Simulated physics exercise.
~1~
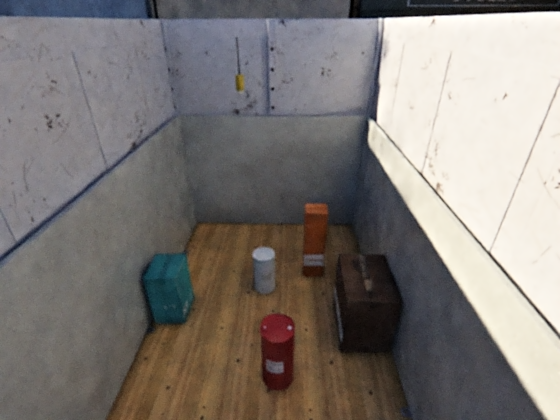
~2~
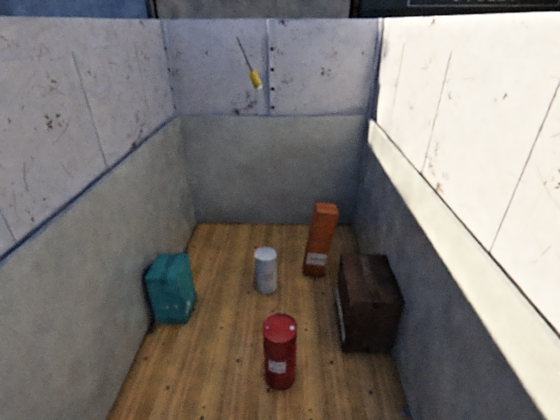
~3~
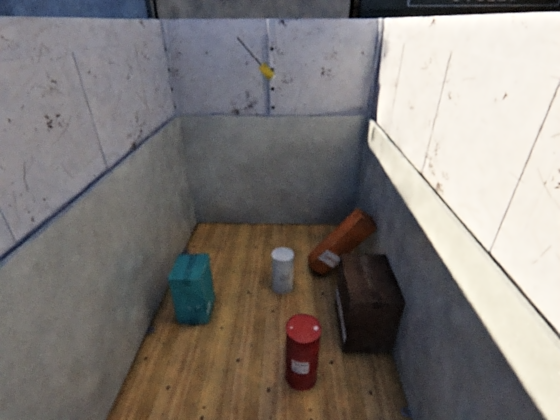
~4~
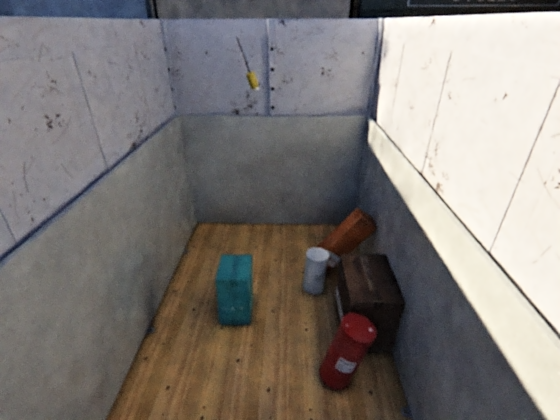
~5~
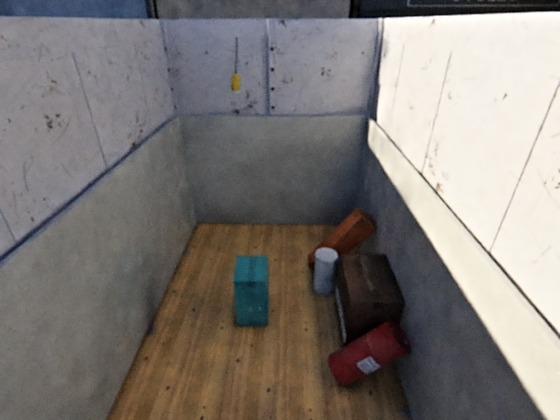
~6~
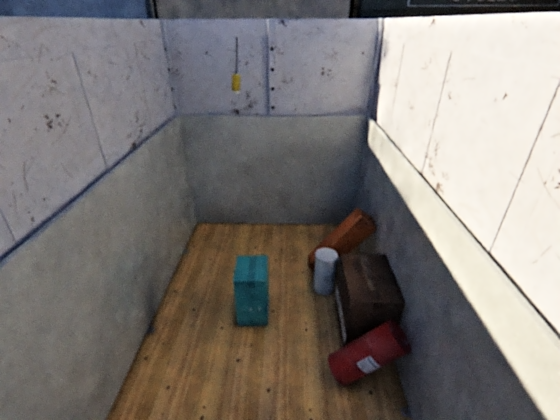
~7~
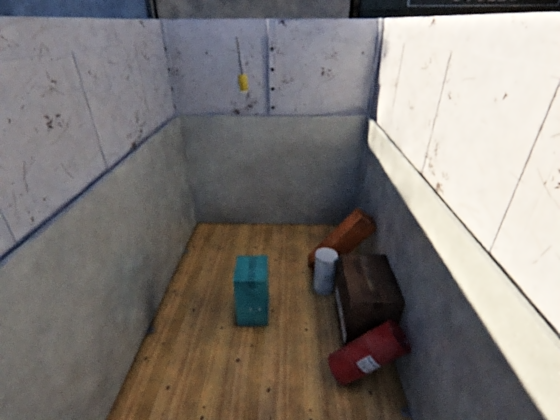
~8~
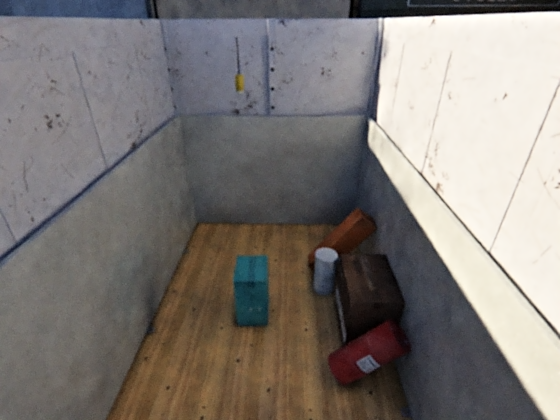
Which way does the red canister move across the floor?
The red canister moves to the right, ending up tipped over near the brown box.
